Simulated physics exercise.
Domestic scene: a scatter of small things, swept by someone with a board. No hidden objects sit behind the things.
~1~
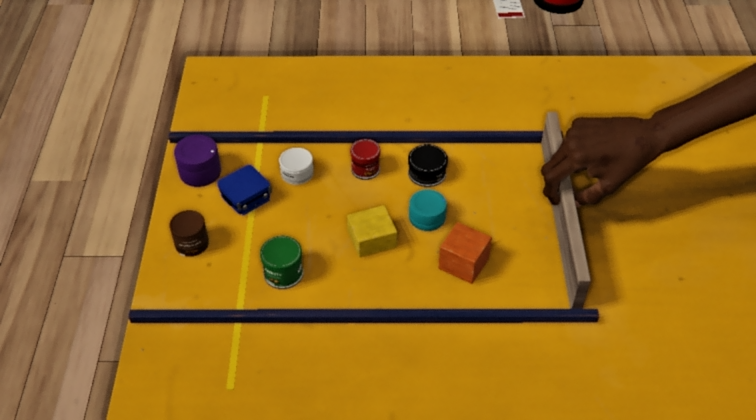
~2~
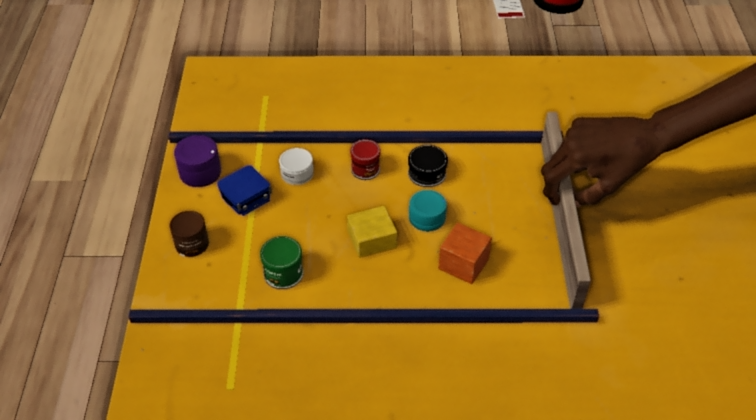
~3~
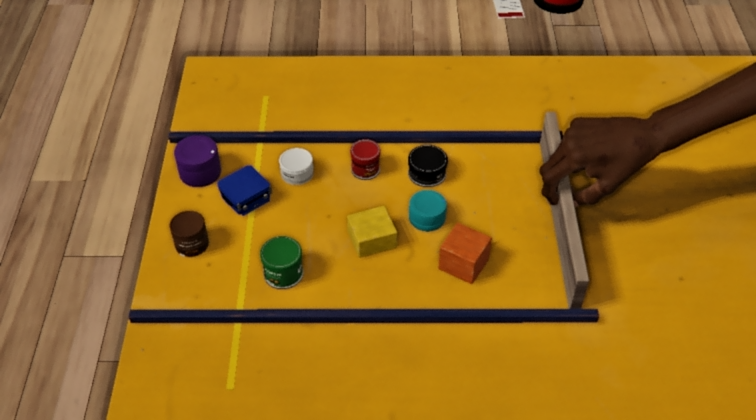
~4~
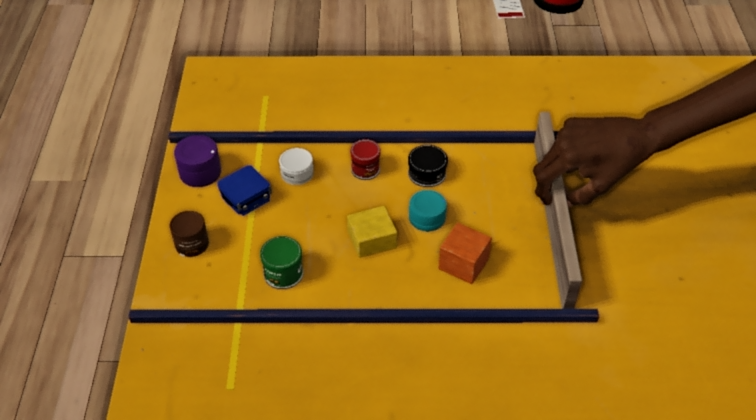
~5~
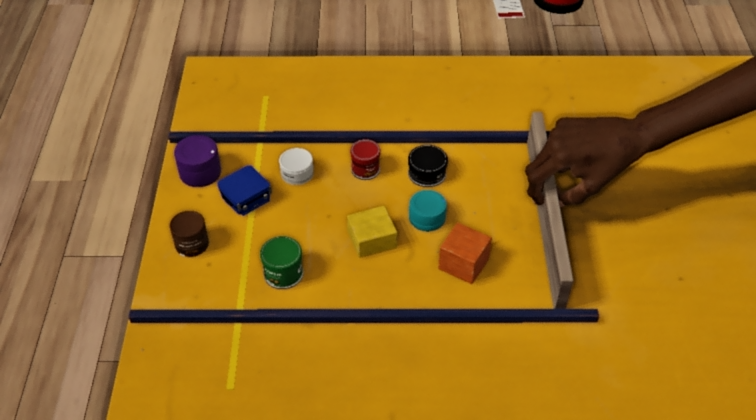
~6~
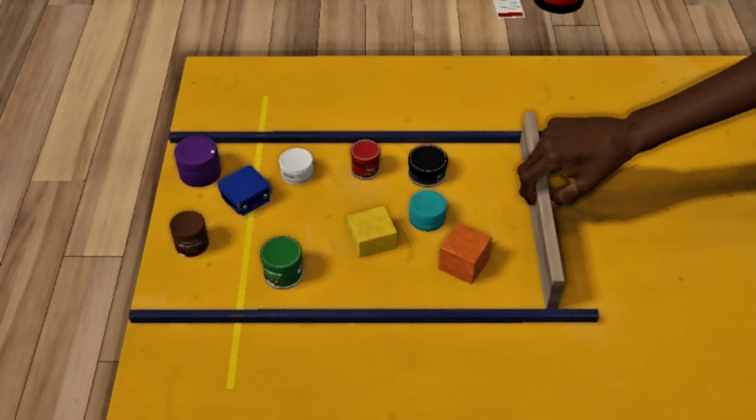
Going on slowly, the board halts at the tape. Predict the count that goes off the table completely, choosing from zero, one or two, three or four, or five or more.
The count is zero.
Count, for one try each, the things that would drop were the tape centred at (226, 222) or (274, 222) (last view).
First try 1, second try 0.
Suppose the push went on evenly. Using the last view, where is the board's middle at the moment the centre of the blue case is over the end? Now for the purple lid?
(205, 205) and (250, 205), roughly.
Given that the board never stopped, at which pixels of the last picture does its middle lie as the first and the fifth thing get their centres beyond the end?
First: Around (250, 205). Next: Around (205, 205).
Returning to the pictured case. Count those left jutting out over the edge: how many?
I'd put it at 1.
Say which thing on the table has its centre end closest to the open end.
The one in question is the purple lid.
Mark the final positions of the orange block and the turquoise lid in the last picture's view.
Final positions - orange block around (224, 263), turquoise lid around (234, 199).
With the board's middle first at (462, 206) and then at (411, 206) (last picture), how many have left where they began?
First 1, then 5.
A little later, none off yet; purple lid at rest near (198, 161); brown tub at rest near (190, 234); blue case at rest near (245, 192).
When it is over, the number that fall off is zero.
